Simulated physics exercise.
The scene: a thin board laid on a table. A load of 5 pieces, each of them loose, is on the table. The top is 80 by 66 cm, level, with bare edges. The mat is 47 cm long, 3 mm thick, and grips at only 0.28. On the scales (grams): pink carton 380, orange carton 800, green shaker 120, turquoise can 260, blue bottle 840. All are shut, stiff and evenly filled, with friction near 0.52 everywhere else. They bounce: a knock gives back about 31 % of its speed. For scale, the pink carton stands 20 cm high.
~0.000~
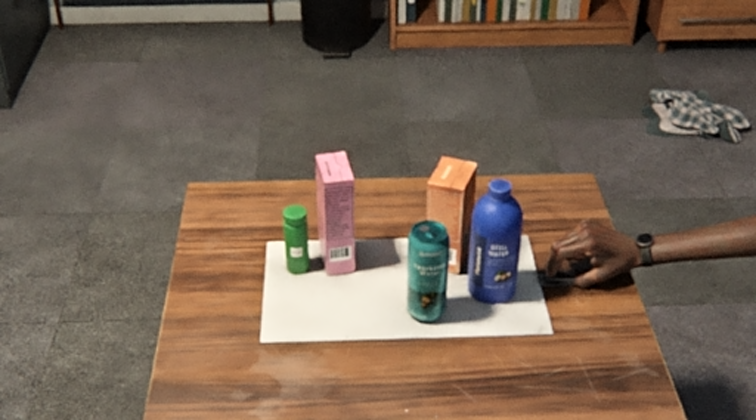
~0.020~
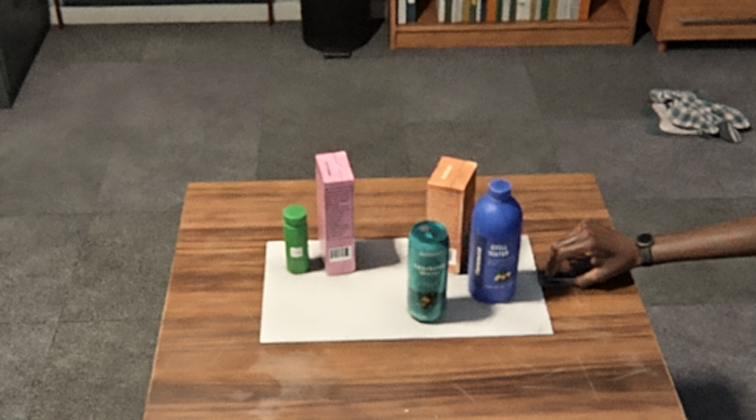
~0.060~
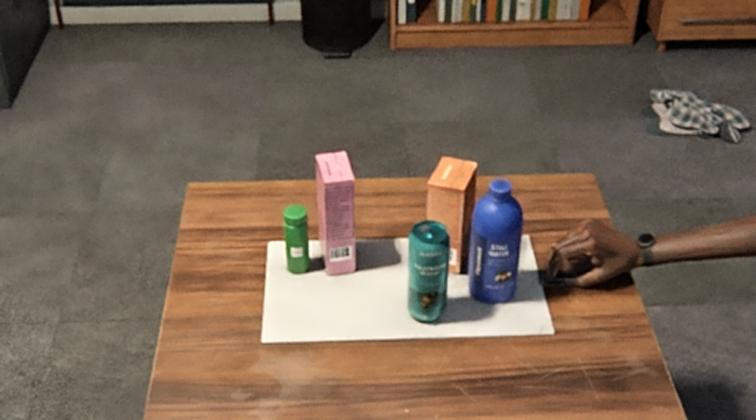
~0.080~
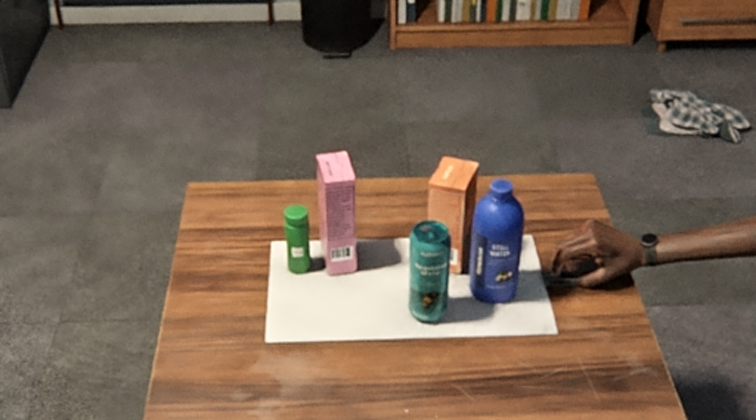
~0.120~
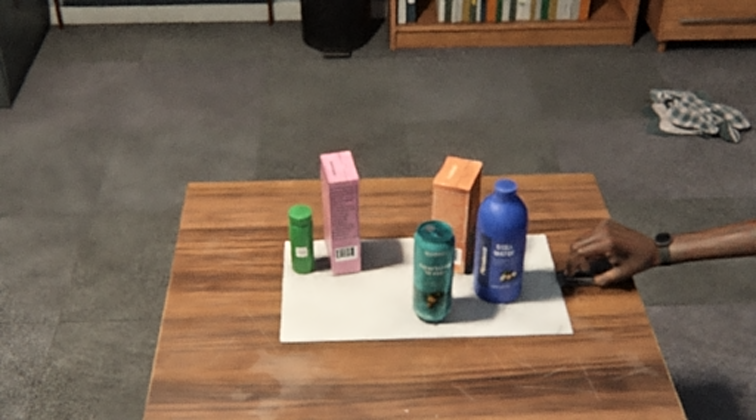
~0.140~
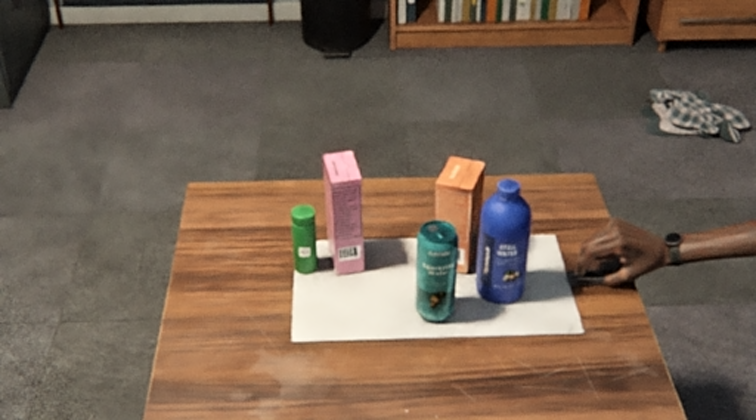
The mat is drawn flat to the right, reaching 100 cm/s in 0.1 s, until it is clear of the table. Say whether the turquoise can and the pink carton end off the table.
The turquoise can goes over the edge; the pink carton remains on top.
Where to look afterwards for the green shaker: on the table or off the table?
The green shaker is still on the table.
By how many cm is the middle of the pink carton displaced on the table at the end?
Some 22 cm.
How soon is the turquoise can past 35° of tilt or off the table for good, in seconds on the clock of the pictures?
Near 0.6 s.
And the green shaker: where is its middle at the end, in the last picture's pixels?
Near (366, 327).
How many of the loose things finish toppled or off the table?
In all, 5.
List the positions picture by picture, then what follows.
In the first picture, mat out by 0 cm; turquoise can (428, 273); pink carton (336, 215).
In the second picture, mat out by 0 cm; blue bottle (496, 239); orange carton (451, 216).
In the third picture, mat out by 0 cm; green shaker (297, 240); blue bottle (496, 239).
In the fourth picture, mat out by 1 cm; orange carton (452, 216); green shaker (298, 240).
In the fifth picture, mat out by 3 cm; blue bottle (501, 239); orange carton (456, 216).
In the sixth picture, mat out by 5 cm; turquoise can (436, 272); pink carton (344, 214).
After 0.34 s, mat out by 25 cm; pink carton 32° off upright near (403, 216); turquoise can moved 12 cm near (505, 270); green shaker 16° off upright.
After 0.54 s, mat out by 45 cm; orange carton and blue bottle now off the table; pink carton on its side near (449, 249); turquoise can moved 32 cm near (625, 267).
After 0.74 s, mat out by 65 cm; turquoise can now off the table; pink carton on its side near (453, 252); green shaker 63° off upright.
After 1.04 s, mat out by 82 cm; pink carton on its side near (453, 252); green shaker 64° off upright.
In the end (3.0 s), off the table, orange carton, turquoise can and blue bottle; toppled on the table, pink carton and green shaker. At the end, from the last picture's camera, pink carton near (453, 252).
